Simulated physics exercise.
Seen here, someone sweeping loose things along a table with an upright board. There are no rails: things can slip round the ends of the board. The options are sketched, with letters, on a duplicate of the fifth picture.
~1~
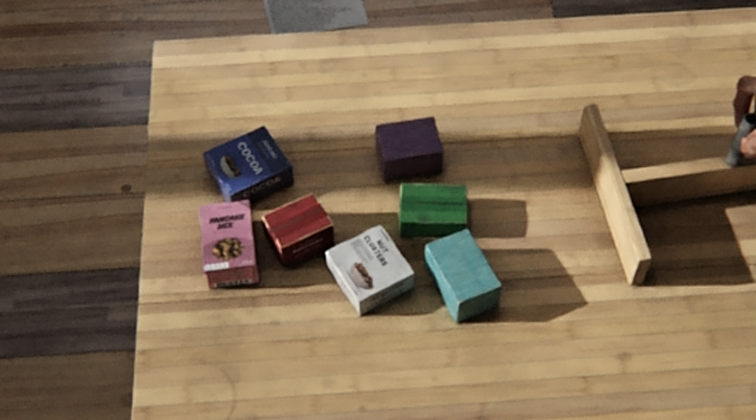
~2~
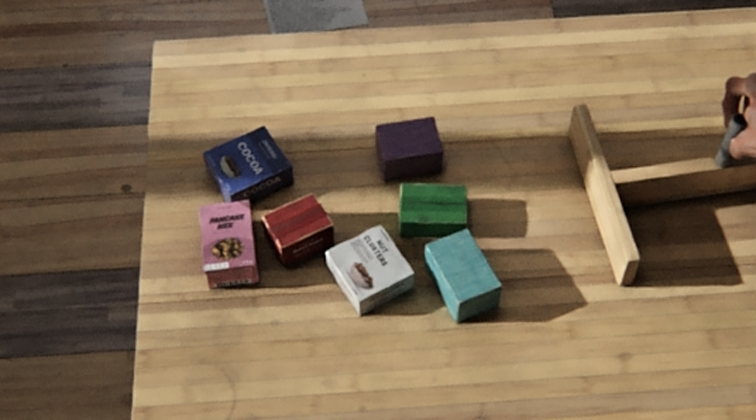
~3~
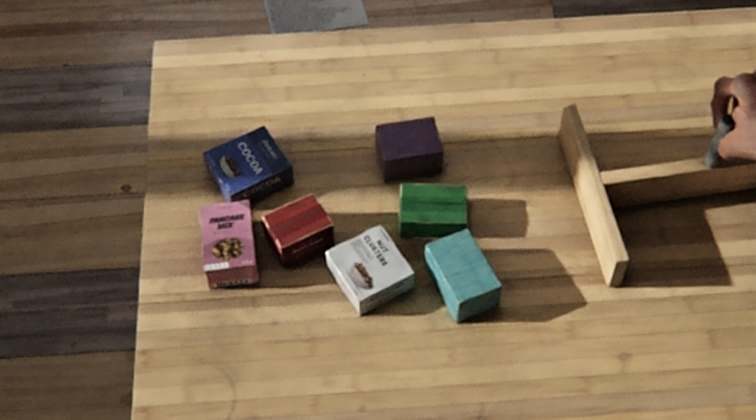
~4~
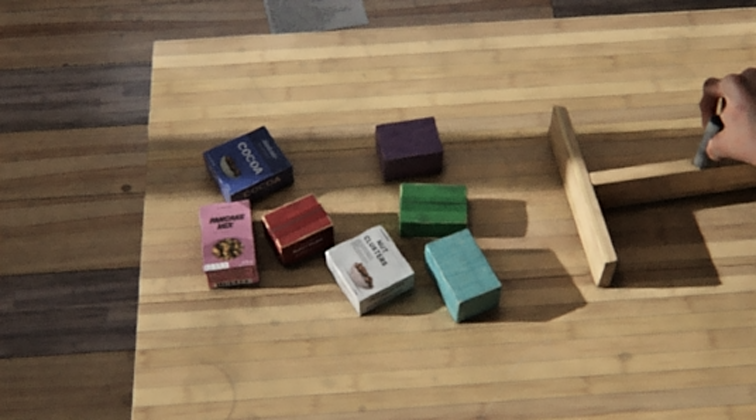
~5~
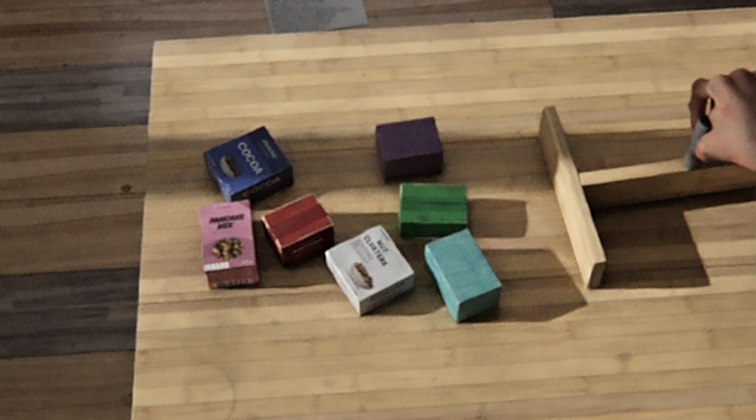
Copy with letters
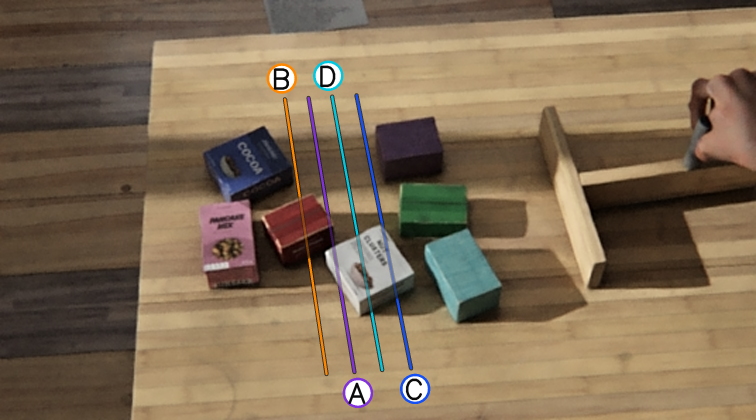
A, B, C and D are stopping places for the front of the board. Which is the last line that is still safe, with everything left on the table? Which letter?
Stop at B.
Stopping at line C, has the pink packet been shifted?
No.
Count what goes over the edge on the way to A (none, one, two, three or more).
By then, none.
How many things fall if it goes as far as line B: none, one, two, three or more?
By then, none.
On the marked copy, A at (330, 224); B at (304, 225); C at (381, 220); D at (355, 222).
With B. Early on, board (478, 186); pink packet (229, 245); blue packet (248, 168).
Further on, board (379, 192); pink packet (223, 245); red box (277, 228).
At the end, board (308, 197); pink packet (151, 251); blue packet (198, 169); nothing has fallen.
As for the rest, A is safe but short; C is safe but short; D is safe but short.
